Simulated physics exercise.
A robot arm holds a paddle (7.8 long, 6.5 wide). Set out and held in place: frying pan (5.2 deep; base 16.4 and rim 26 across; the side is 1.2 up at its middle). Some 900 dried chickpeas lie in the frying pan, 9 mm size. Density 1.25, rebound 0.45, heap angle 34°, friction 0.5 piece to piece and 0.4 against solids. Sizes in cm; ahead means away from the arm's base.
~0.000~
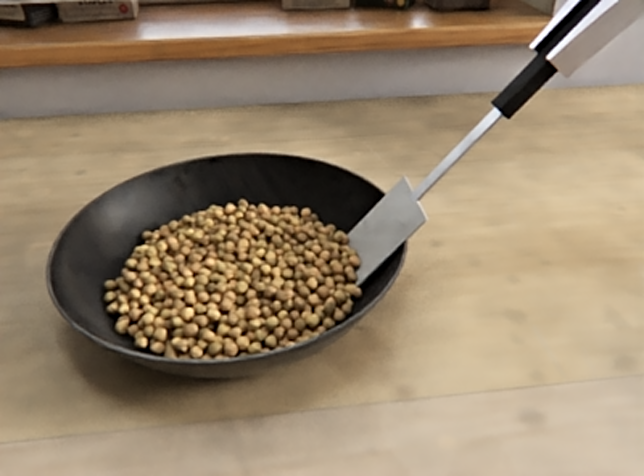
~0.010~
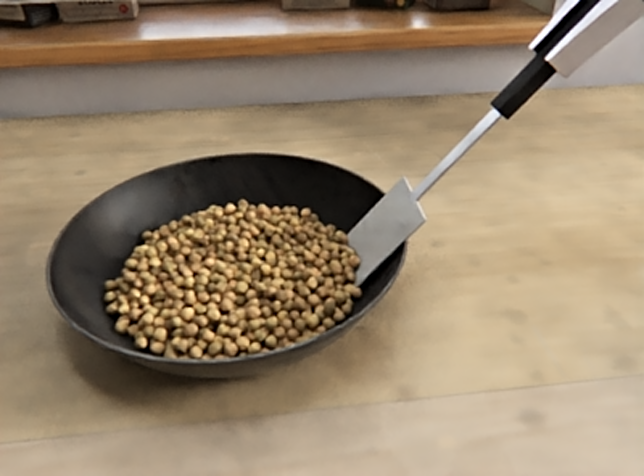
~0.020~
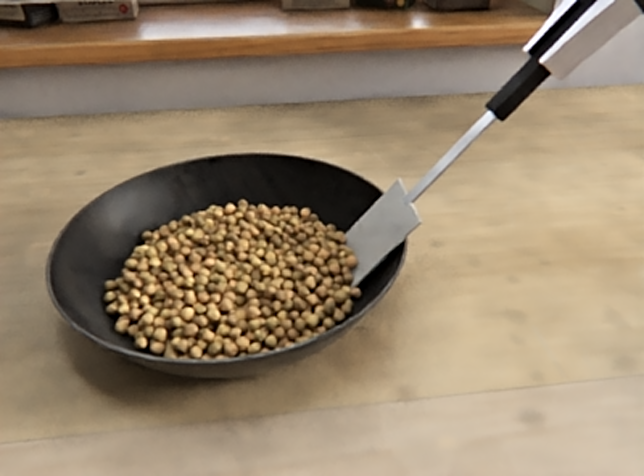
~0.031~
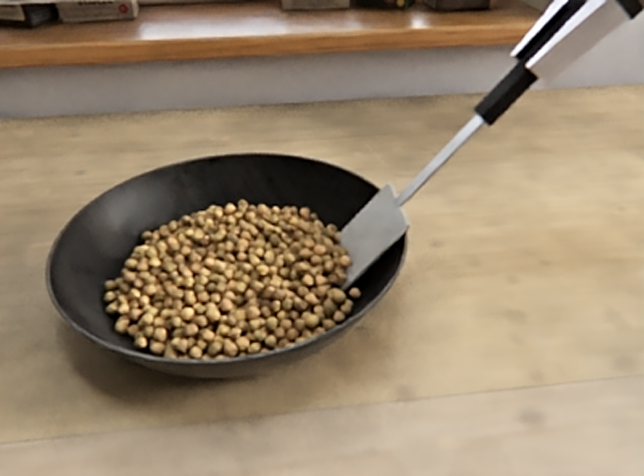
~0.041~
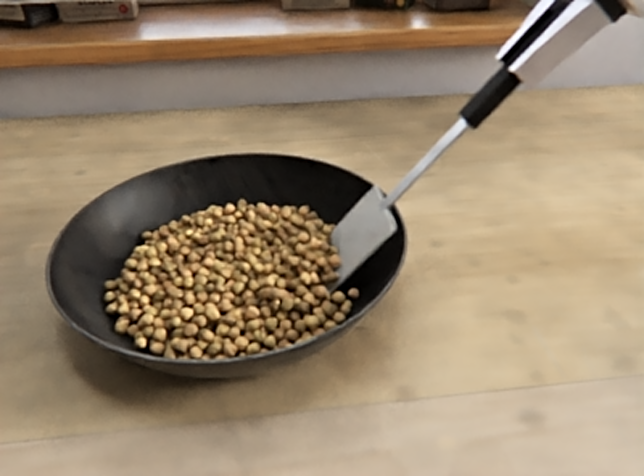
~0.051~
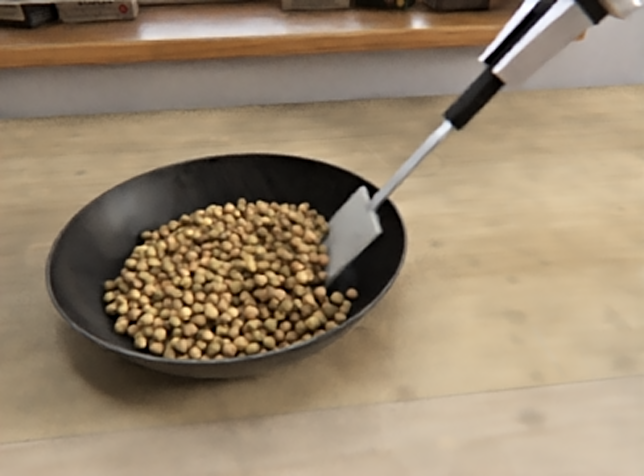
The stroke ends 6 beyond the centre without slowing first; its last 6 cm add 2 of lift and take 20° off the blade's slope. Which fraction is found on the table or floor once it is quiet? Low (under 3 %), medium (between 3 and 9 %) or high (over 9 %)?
Answer: Low; under 3 % of the dried chickpeas finish on the table or floor.
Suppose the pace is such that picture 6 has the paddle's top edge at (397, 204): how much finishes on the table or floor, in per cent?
Some 0 per cent.
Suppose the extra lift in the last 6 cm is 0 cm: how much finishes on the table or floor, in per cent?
About 0 per cent.
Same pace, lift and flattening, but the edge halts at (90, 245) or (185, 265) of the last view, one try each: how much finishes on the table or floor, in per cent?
Some 25 and 0 per cent.
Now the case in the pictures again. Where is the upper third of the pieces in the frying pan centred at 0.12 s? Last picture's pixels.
At about (219, 254).
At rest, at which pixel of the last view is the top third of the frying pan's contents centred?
At about (126, 259).
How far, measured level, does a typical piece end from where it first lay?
Roughly 3 cm.
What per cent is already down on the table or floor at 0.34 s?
Roughly 0 per cent.
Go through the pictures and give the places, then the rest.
In the first frame, the paddle top edge at (416, 196), sloping 50°; upper third of the load around (239, 264), from x 110 to 355, top at y 205; 900 in the frying pan.
In the second frame, the paddle top edge at (415, 197), sloping 50°; upper third of the load around (239, 264), from x 110 to 355, top at y 205.
In the third frame, the paddle top edge at (410, 199), sloping 50°; upper third of the load around (240, 263), from x 110 to 355, top at y 205.
In the fourth frame, the paddle top edge at (399, 202), sloping 50°; upper third of the load around (243, 262), from x 110 to 355, top at y 205.
In the fifth frame, the paddle top edge at (385, 205), sloping 50°; upper third of the load around (250, 260), from x 110 to 355, top at y 205.
In the sixth frame, the paddle top edge at (371, 207), sloping 50°; upper third of the load around (251, 257), from x 110 to 350, top at y 205; 900 in the frying pan.
After 0.09 s, sloping 50°, highest piece 6 above the table; 900 in the frying pan.
After 0.12 s, sloping 44°, highest piece 7 above the table; 900 in the frying pan.
After 0.34 s, sloping 30°, highest piece 6 above the table; 890 in the frying pan, 7 on the table or floor, 3 on the blade or in flight.
After 1.39 s, sloping 30°, highest piece 6 above the table; 890 in the frying pan, 10 on the table or floor.
In the end, 890 in the frying pan, 10 on the table or floor. That is 1 % on the table or floor.
